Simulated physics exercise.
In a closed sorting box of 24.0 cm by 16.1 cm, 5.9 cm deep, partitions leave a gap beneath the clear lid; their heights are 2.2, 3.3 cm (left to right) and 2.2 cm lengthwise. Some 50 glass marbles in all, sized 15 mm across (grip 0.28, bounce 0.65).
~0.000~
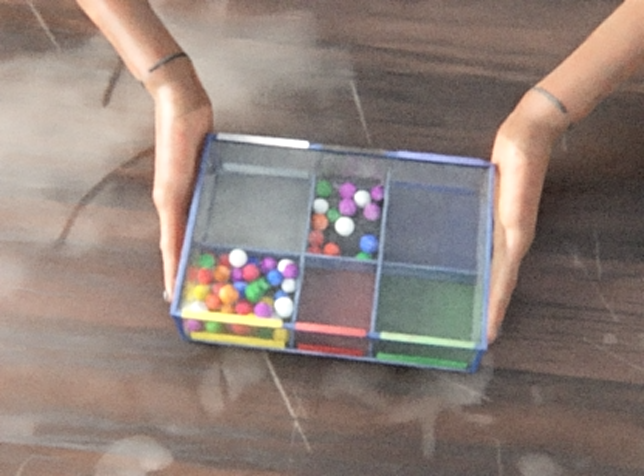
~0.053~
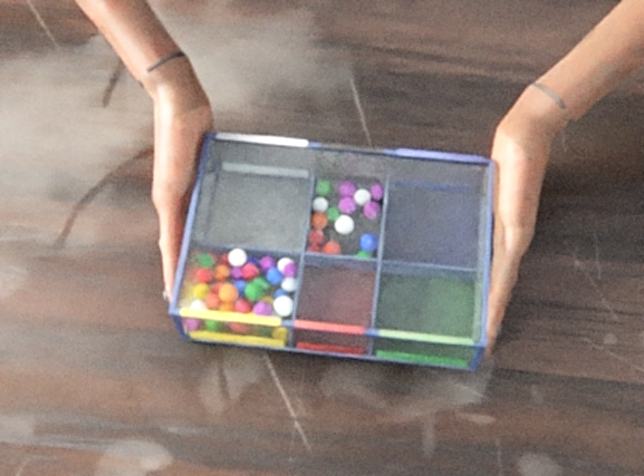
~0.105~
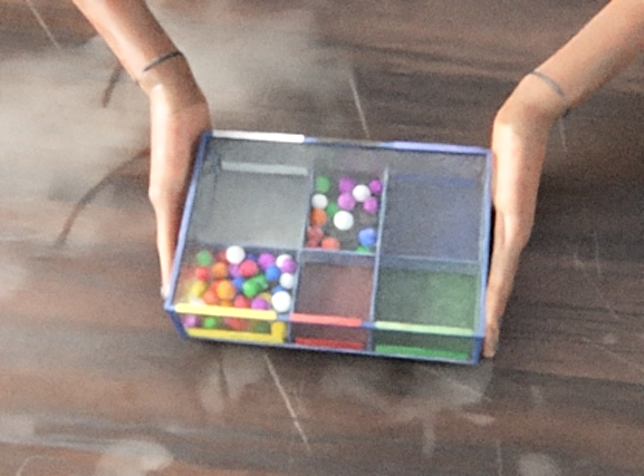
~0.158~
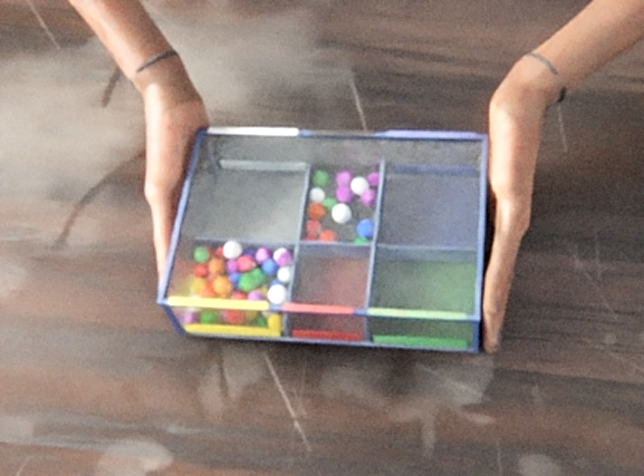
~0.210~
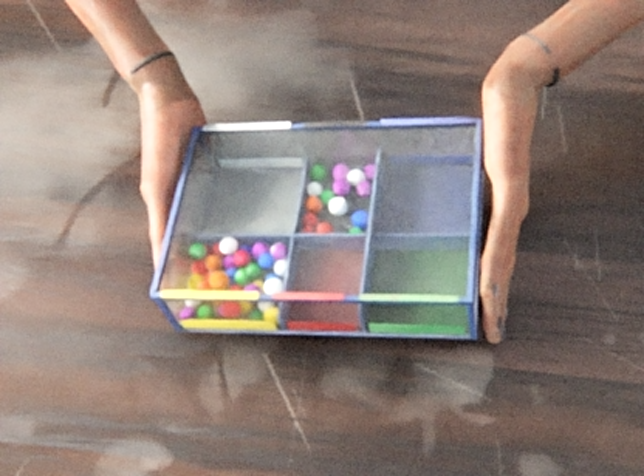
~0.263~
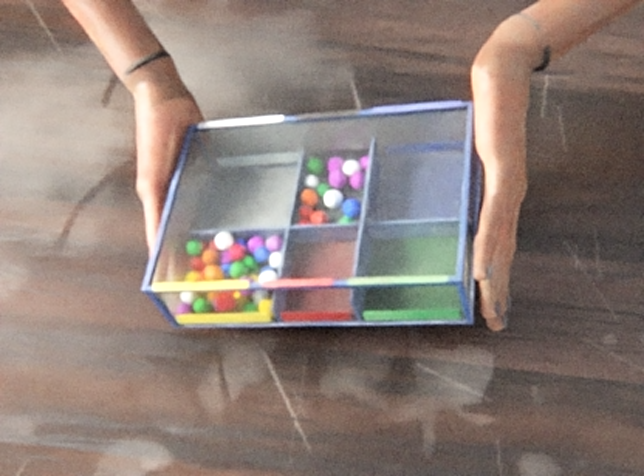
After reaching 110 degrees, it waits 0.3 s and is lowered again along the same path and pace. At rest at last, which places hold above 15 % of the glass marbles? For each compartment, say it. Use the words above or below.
Red: Below; blue: Below; green: Below; yellow: Above; white: Above; black: Below.
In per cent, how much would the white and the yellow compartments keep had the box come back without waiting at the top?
Final amounts would be white 70% and yellow 30%.
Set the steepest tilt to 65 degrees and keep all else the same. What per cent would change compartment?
Roughly 10 percent would.
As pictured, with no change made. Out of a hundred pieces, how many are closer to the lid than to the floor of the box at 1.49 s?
About 70 per cent.
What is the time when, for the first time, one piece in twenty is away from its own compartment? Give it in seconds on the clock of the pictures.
Around 0.90 seconds.
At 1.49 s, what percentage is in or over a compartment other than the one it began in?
Roughly 65 per cent.
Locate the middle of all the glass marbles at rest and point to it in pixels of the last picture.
When it all comes to rest, the middle is near (245, 226).
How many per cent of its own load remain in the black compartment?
Close to 0 in a hundred.
After 1.49 s, tilt 110 degrees; yellow 35 %, white 65 %.
After 2.31 s, tilt 55 degrees; yellow 25 %, white 75 %.
After 3.14 s, tilt 0 degrees; yellow 25 %, white 75 %.
At rest (4.1 s), red 0 %, blue 0 %, green 0 %, yellow 30 %, white 75 %, black 0 %.
